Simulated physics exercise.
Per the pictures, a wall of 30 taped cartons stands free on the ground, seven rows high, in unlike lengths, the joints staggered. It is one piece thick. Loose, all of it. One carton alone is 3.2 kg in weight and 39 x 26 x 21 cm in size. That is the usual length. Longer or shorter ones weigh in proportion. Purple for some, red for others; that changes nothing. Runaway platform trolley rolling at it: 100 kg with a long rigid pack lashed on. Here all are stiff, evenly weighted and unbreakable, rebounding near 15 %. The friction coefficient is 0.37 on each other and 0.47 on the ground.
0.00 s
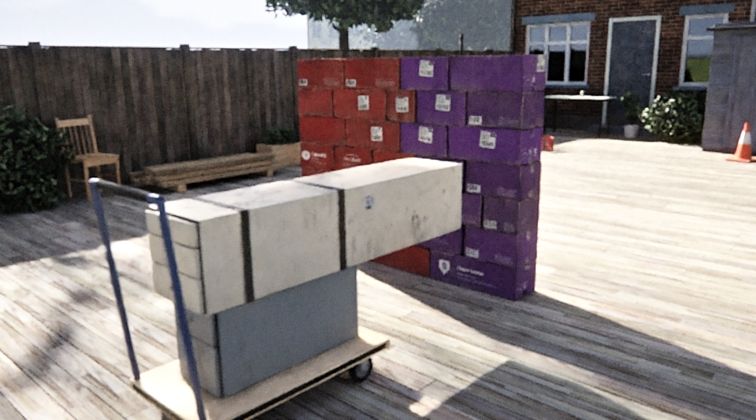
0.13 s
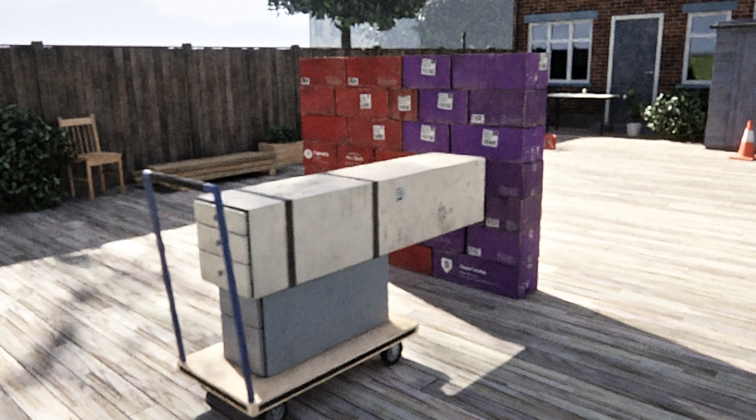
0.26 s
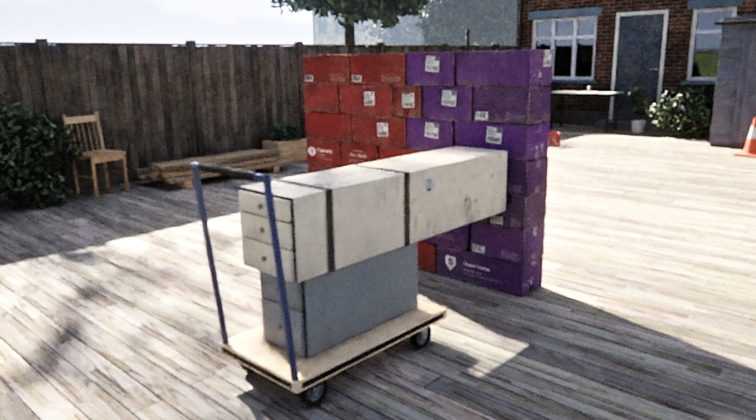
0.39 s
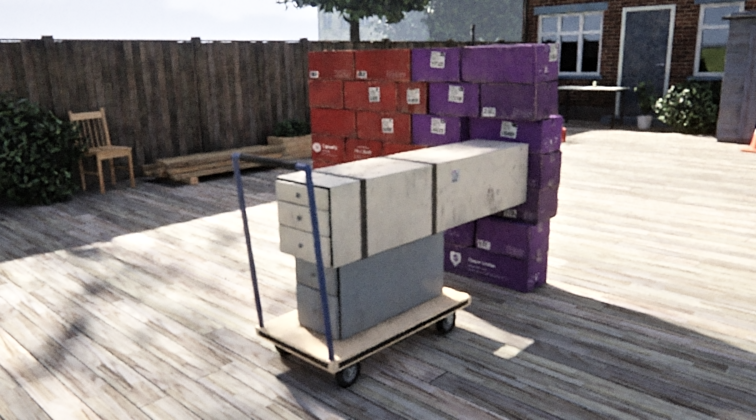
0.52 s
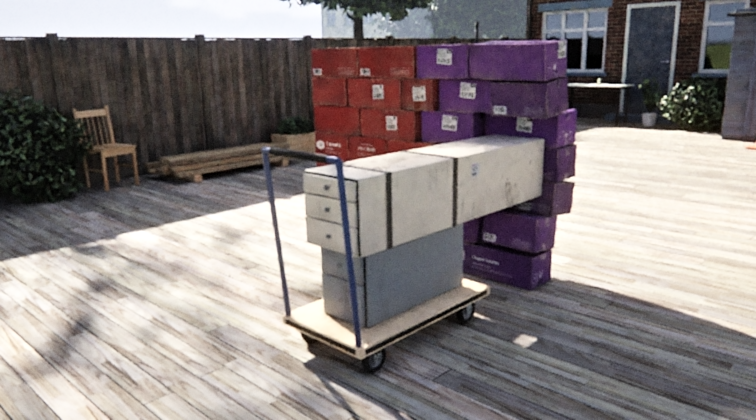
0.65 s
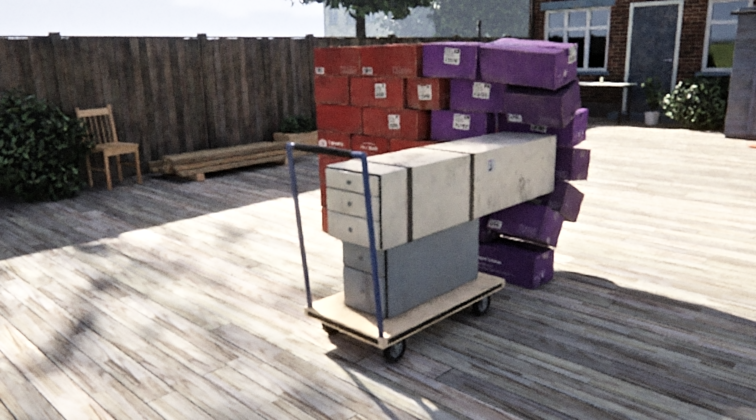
Platform trolley carrying a long pale load rolling into a wall of red and purple cartons, pushing purple ones askew.
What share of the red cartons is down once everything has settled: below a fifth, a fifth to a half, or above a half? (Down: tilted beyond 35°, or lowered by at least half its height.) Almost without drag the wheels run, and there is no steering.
Below a fifth of them.
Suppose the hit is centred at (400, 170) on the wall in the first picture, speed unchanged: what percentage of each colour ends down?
Then purple ends 50 per cent down and red 60 per cent.
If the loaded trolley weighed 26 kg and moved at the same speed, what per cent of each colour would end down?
Purple 0, red 0 %.
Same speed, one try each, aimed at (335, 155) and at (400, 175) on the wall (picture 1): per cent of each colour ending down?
Down by colour - purple: 10%, then 50%; red: 60%, then 60%.
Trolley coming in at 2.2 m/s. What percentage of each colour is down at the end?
The purple would finish 50 in a hundred down, the red 0 in a hundred.
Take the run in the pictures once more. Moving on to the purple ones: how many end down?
Down at the finish, purple: 11.
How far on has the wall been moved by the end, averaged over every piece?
Some 40 cm on average.
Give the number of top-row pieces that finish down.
From the top row, the count is 2.
After 0.86 s, load 53 cm past the wall's line, still rolling; none of the 17 red cartons down (7 of 30 in all colours); top red carton unmoved; top purple carton 11° from how it stood.
After 1.30 s, load 85 cm past the wall's line, still rolling; 1 of the 17 red cartons down (12 of 30 in all colours); top red carton unmoved; top purple carton 43° from how it stood, 24 cm lower.
After 2.12 s, load 97 cm past the wall's line, stopped; 1 of the 17 red cartons down (12 of 30 in all colours); top red carton unmoved; top purple carton on its side.
In the end (3.3 s), load 96 cm past the wall's line, stopped; 1 of the 17 red cartons down (12 of 30 in all colours); top red carton unmoved; top purple carton upside down. That is 6 per cent. From the last view, middles, top red carton near (348, 61), top purple carton near (472, 213).
